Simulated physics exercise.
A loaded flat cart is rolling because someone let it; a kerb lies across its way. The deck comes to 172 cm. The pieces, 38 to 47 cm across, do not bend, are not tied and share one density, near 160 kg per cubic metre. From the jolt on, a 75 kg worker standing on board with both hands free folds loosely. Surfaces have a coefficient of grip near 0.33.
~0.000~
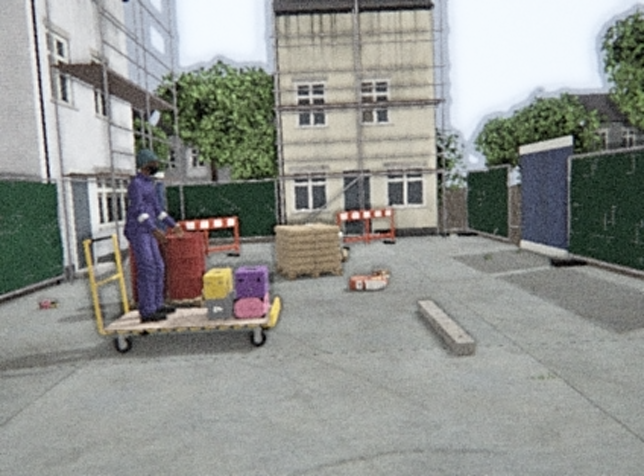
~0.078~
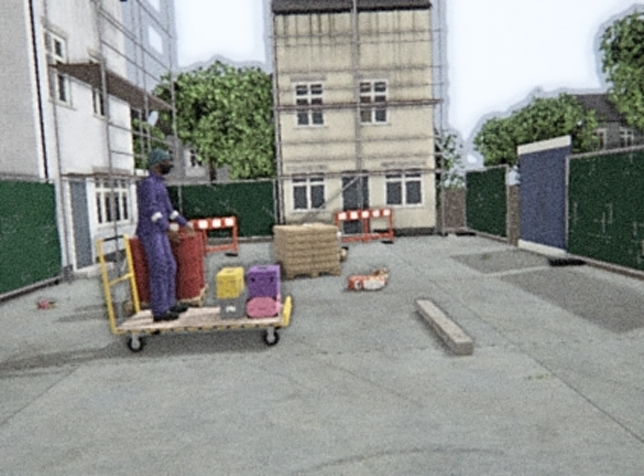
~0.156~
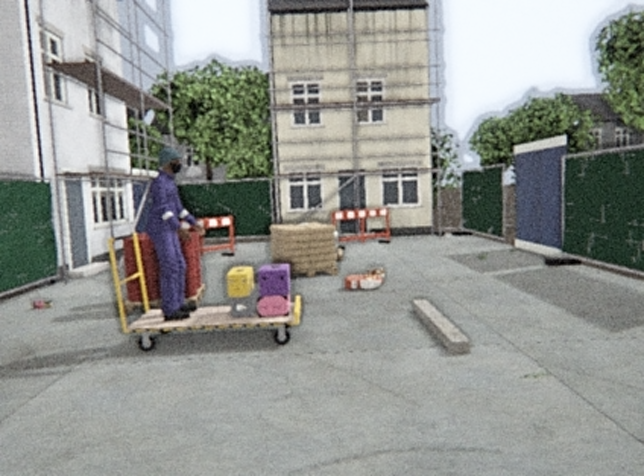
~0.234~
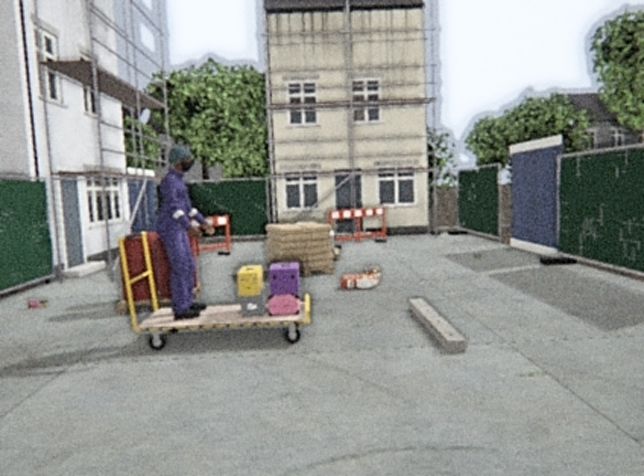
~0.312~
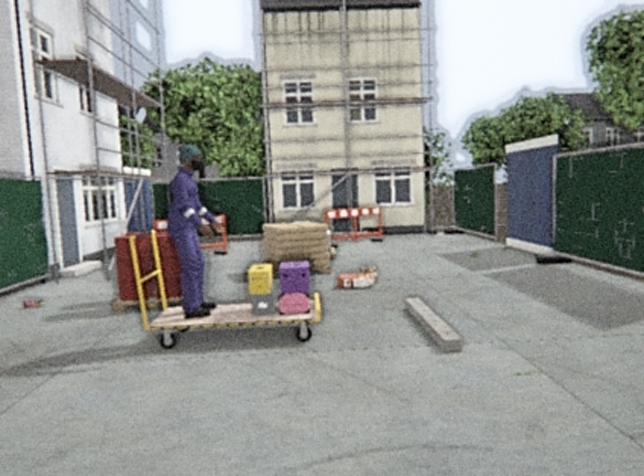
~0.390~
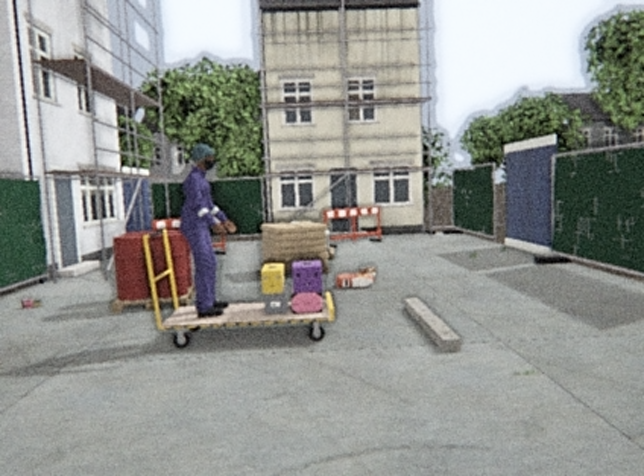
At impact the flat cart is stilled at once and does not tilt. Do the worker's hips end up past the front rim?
No.
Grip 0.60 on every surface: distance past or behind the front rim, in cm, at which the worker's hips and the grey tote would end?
Hips 60 behind, grey 50 behind.
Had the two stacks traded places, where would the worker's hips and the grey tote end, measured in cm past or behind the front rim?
Then the hips would end 70 cm behind the front rim, and the grey one 10 cm behind it.
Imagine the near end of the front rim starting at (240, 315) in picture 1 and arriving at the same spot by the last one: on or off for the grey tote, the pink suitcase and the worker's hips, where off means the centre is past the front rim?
Grey: Still aboard; pink: Still aboard; hips: No longer aboard.
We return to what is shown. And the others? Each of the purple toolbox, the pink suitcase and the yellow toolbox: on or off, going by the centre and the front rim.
By the last picture you'd see purple shed, pink retained and yellow shed.
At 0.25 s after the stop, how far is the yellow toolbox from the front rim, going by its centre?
Around 20 cm short of the front rim.
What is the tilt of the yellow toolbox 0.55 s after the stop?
Its tilt is about 20°.
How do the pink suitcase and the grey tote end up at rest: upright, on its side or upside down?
At rest: Pink upright, grey upright.
The wheels strike at 0.95 s.
After 1.50 s the worker's hips are 69 cm behind the rim, near (365, 263) in the last picture's view.
After 1.95 s the worker's hips are 60 cm behind the rim, near (373, 274) in the last picture's view.
At rest, 2.7 s, past the rim, purple toolbox and yellow toolbox; behind it, grey tote, pink suitcase and the worker's hips.
